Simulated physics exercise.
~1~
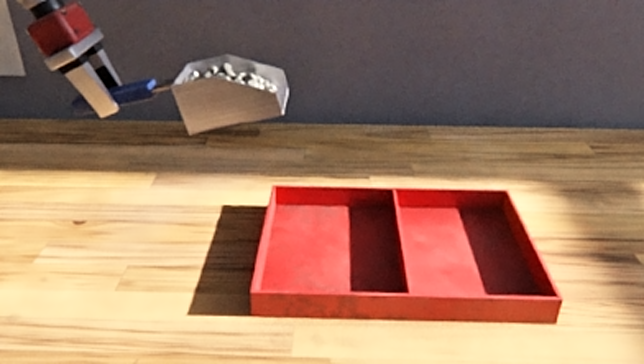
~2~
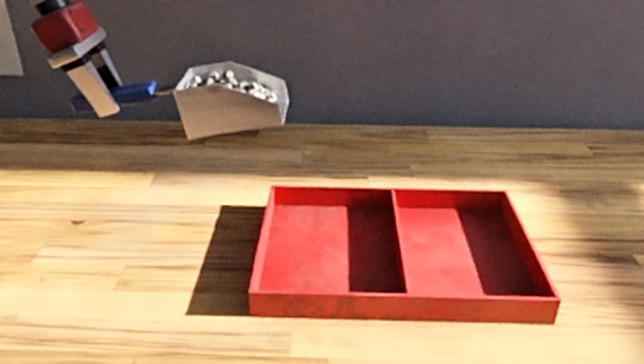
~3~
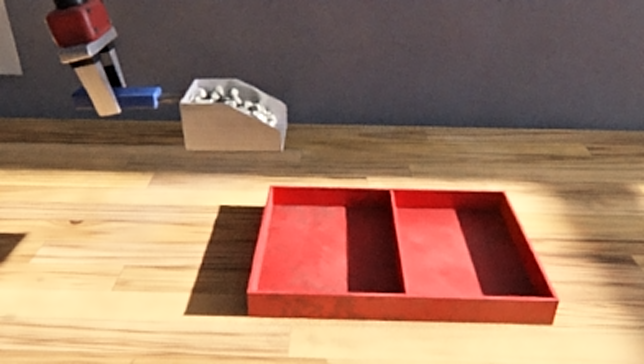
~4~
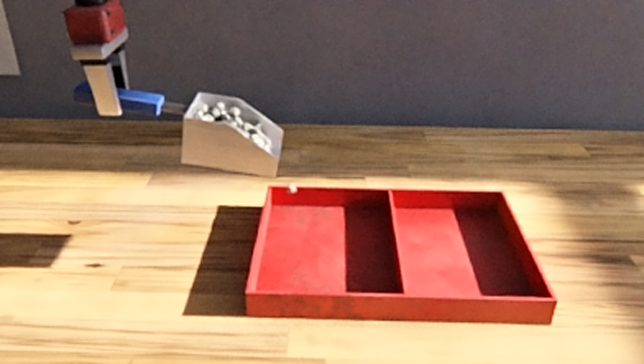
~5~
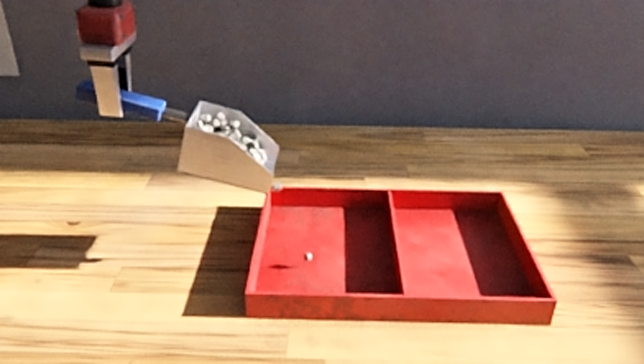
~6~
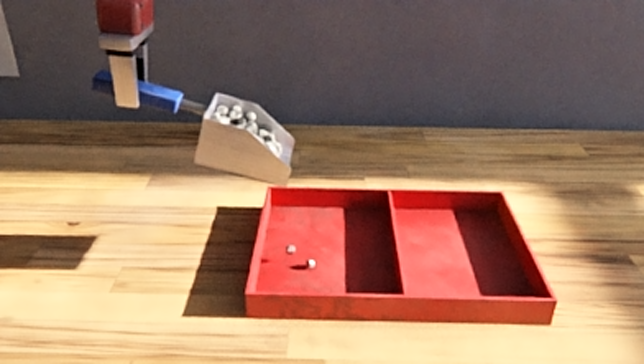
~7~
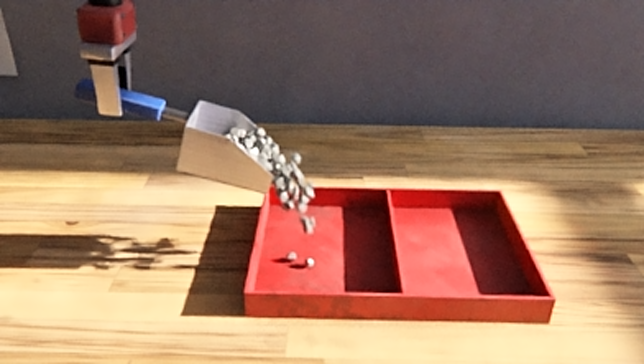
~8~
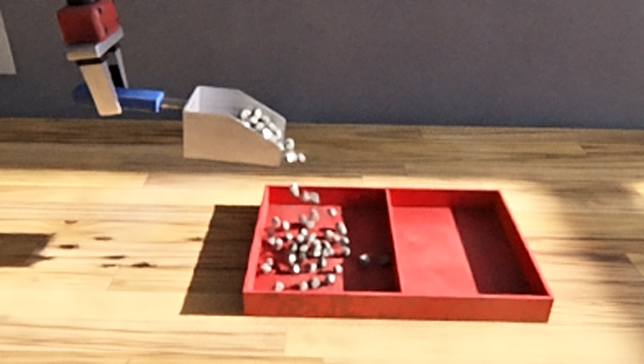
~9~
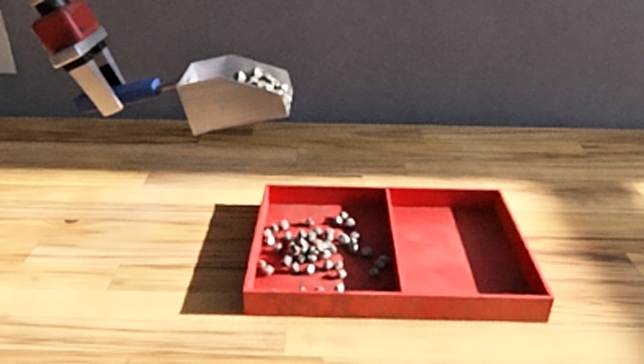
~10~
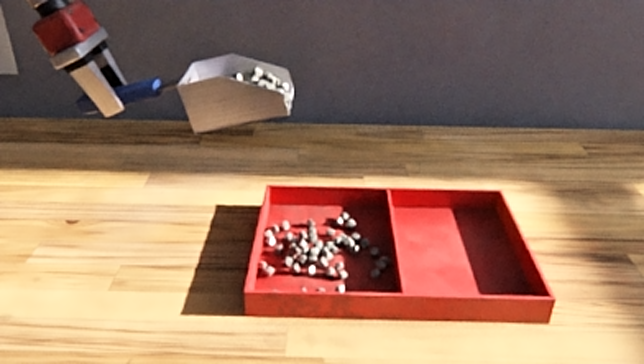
The video shows a robot gripper lowering and tipping a scoop of small pebbles toward a red two-part tray, where a couple drop before many pour into the left compartment. The scoop then levels and rises, ending still with pebbles inside, while the right compartment stays empty.
